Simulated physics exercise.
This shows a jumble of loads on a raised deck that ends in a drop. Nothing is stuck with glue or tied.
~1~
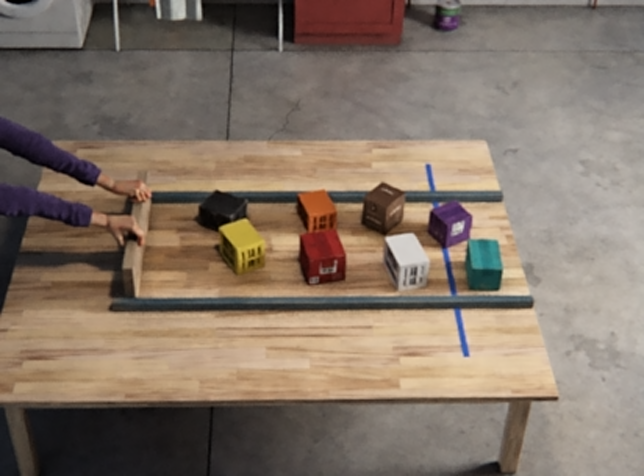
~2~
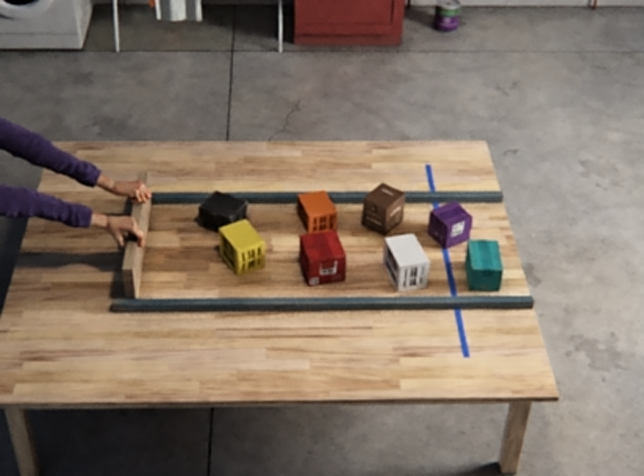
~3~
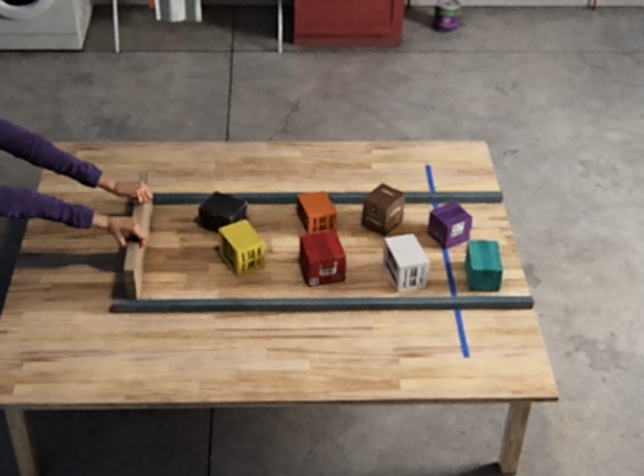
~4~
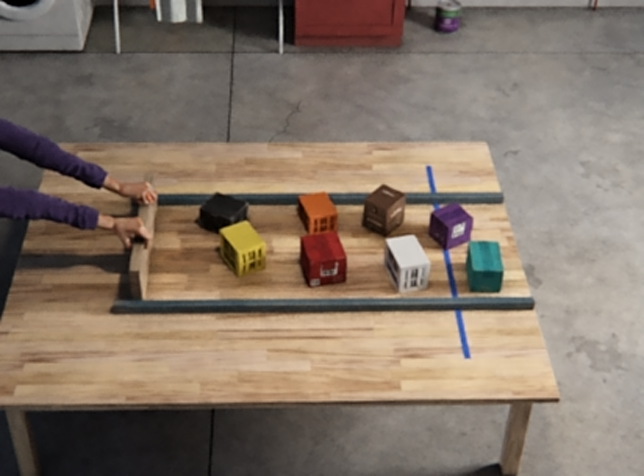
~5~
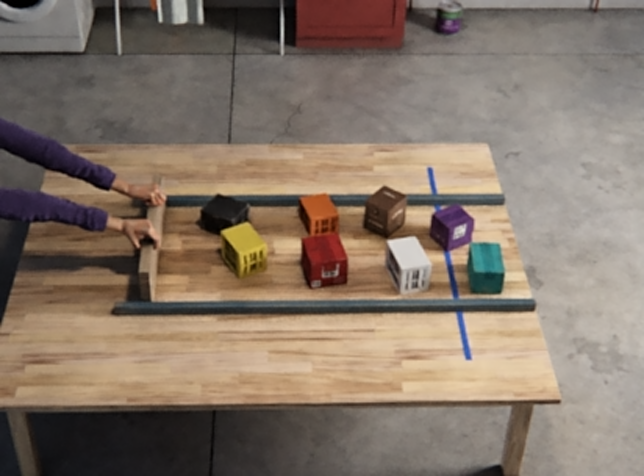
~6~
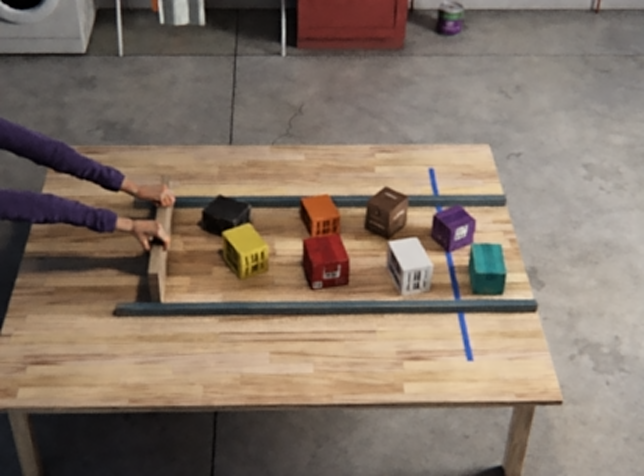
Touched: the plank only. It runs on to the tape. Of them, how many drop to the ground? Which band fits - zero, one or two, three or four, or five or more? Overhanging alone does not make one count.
The tally of falls will come to three or else four.
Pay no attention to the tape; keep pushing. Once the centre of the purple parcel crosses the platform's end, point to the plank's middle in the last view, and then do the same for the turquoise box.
Points: About (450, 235) and about (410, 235).
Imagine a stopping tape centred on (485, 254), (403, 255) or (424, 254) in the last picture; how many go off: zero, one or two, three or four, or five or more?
Taking the three places in turn: At least five, none at all, either one or two.
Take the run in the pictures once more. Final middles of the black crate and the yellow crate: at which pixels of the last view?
Black crate at (460, 210), yellow crate at (467, 253).
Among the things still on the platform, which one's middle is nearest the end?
Nearest at the end: The purple parcel.
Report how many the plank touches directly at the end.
2.
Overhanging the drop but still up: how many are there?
I get 1.
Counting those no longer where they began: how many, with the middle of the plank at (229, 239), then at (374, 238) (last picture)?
I count 2 first and 8 after.
Soon after, none off yet; turquoise box at rest near (487, 269); purple parcel at rest near (454, 229); white crate at rest near (409, 266).
After that, none off yet; turquoise box at rest near (487, 269); purple parcel at rest near (454, 229); white crate displaced about its own width near (440, 268).
In the end, the number that fall off is three or four; gone, brown box, white crate and turquoise box.
